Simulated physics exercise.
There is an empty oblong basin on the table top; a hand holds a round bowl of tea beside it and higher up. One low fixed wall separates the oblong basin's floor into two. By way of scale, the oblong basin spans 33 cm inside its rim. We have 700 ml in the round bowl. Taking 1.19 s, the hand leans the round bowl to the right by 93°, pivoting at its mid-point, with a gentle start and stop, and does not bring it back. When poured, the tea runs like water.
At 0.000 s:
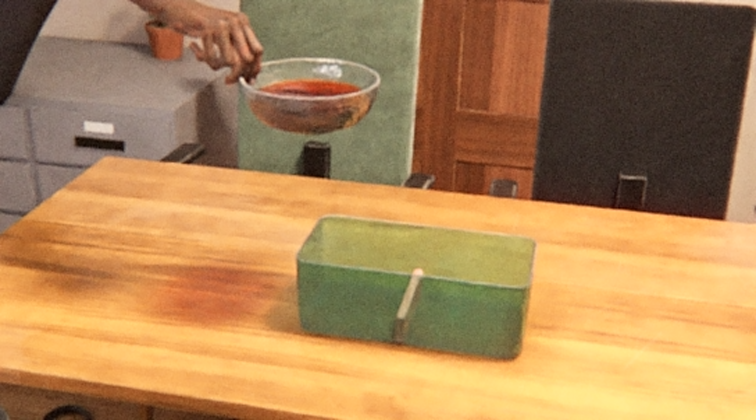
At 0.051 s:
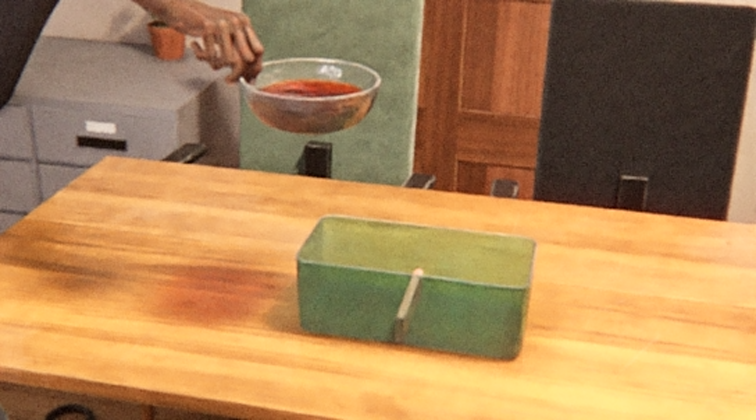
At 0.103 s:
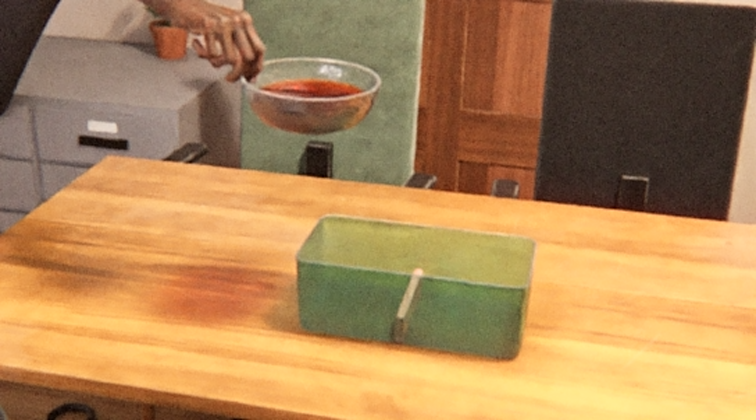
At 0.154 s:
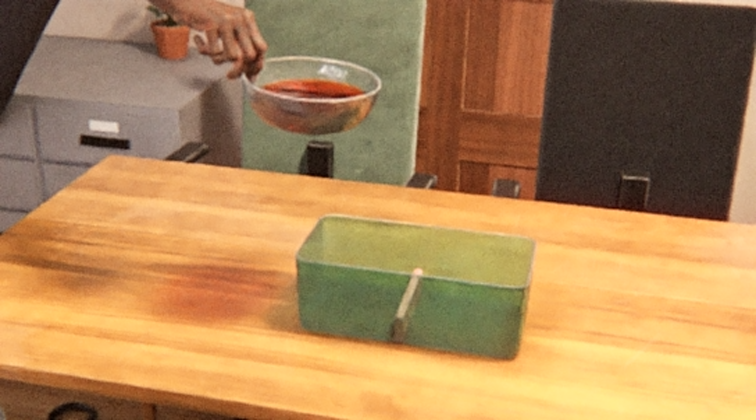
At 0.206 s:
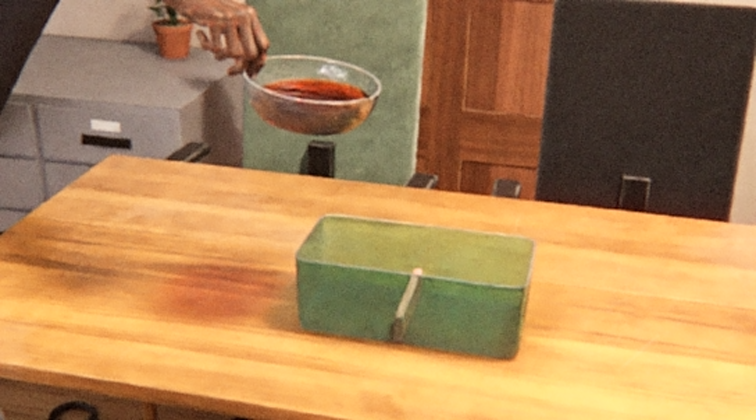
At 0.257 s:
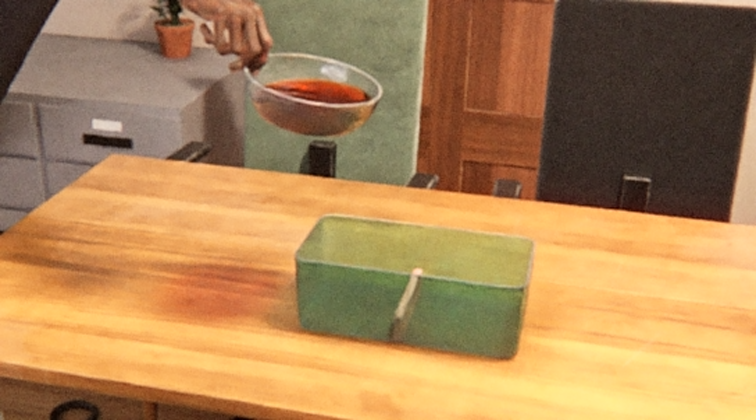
On a wooden table top sits an empty green oblong basin, while a hand at the upper left holds a clear round bowl of reddish tea above and beyond it. The bowl stays level at first, then the hand slowly leans it slightly to the right, its right rim dipping a little.
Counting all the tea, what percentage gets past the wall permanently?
The share past the wall is about 60 per cent.
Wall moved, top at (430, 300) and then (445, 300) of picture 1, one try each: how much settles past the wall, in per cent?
25 per cent first, 5 per cent second.
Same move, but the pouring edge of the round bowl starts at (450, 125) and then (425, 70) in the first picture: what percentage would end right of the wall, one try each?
95 and 90 %.
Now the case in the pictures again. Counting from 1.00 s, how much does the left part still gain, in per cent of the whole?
Difference: Approx. 16 %.
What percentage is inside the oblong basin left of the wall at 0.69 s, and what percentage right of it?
Left roughly 2, right roughly 5.
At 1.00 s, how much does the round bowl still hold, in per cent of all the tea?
5 %.
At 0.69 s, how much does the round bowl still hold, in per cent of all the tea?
About 50 per cent.
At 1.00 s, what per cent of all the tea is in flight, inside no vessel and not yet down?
Some 16 % is up in the air.
After 0.69 s the tilt is 58° and 51 per cent is still to pour, 2 is left of the wall and 5 right of it.
After 1.00 s the tilt is 87° and 5 per cent is still to pour, 22 is left of the wall and 58 right of it.
After 1.33 s the tilt is 93° and 0 per cent is still to pour, 39 is left of the wall and 59 right of it.
After 1.69 s the tilt is 93° and 0 per cent is still to pour, 39 is left of the wall and 60 right of it.
In the end 39 per cent lies left of the wall, 60 right of it and 1 outside.
